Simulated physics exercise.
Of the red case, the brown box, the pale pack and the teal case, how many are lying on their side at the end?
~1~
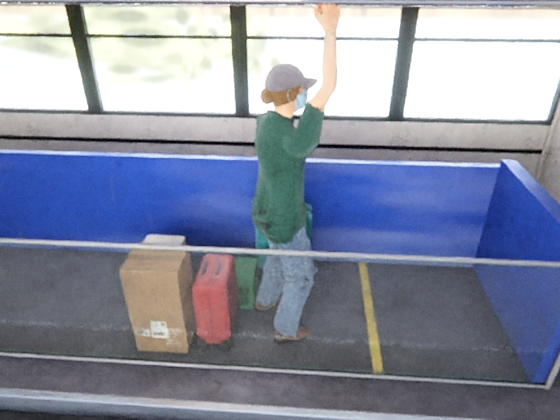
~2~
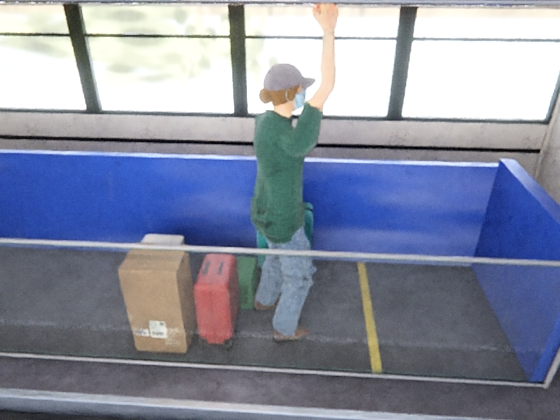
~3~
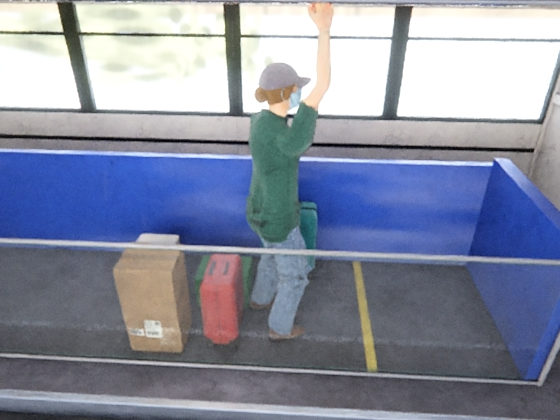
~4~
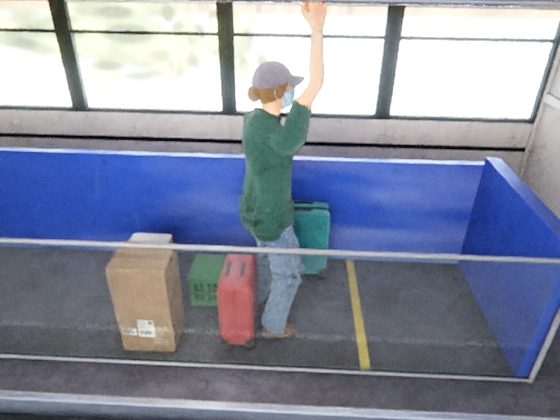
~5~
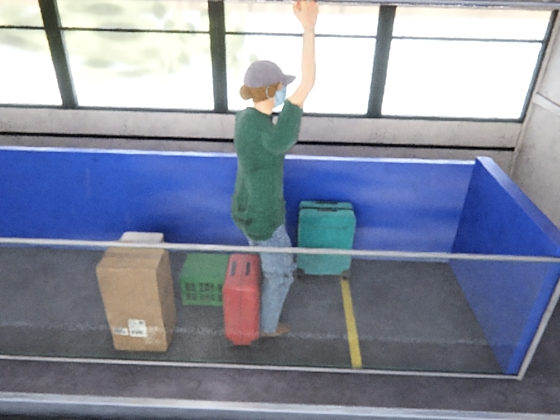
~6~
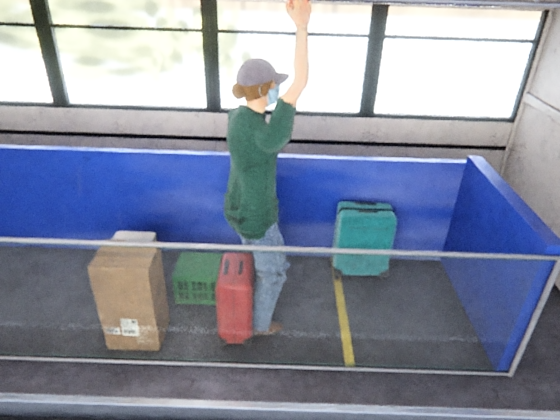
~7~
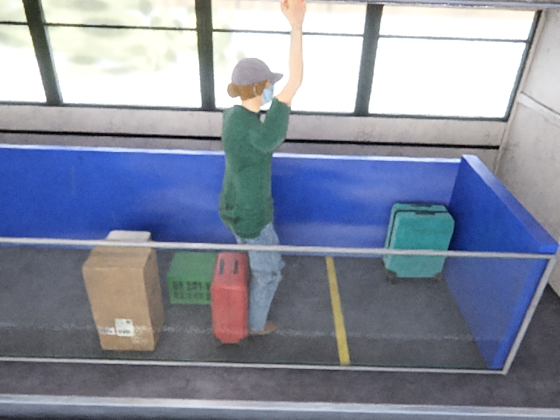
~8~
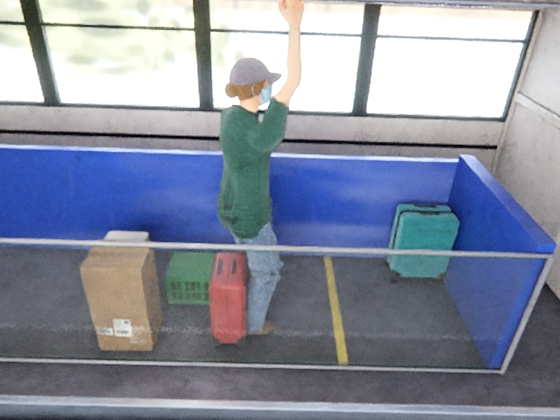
None of them are lying on their side. All four are still upright at the end.
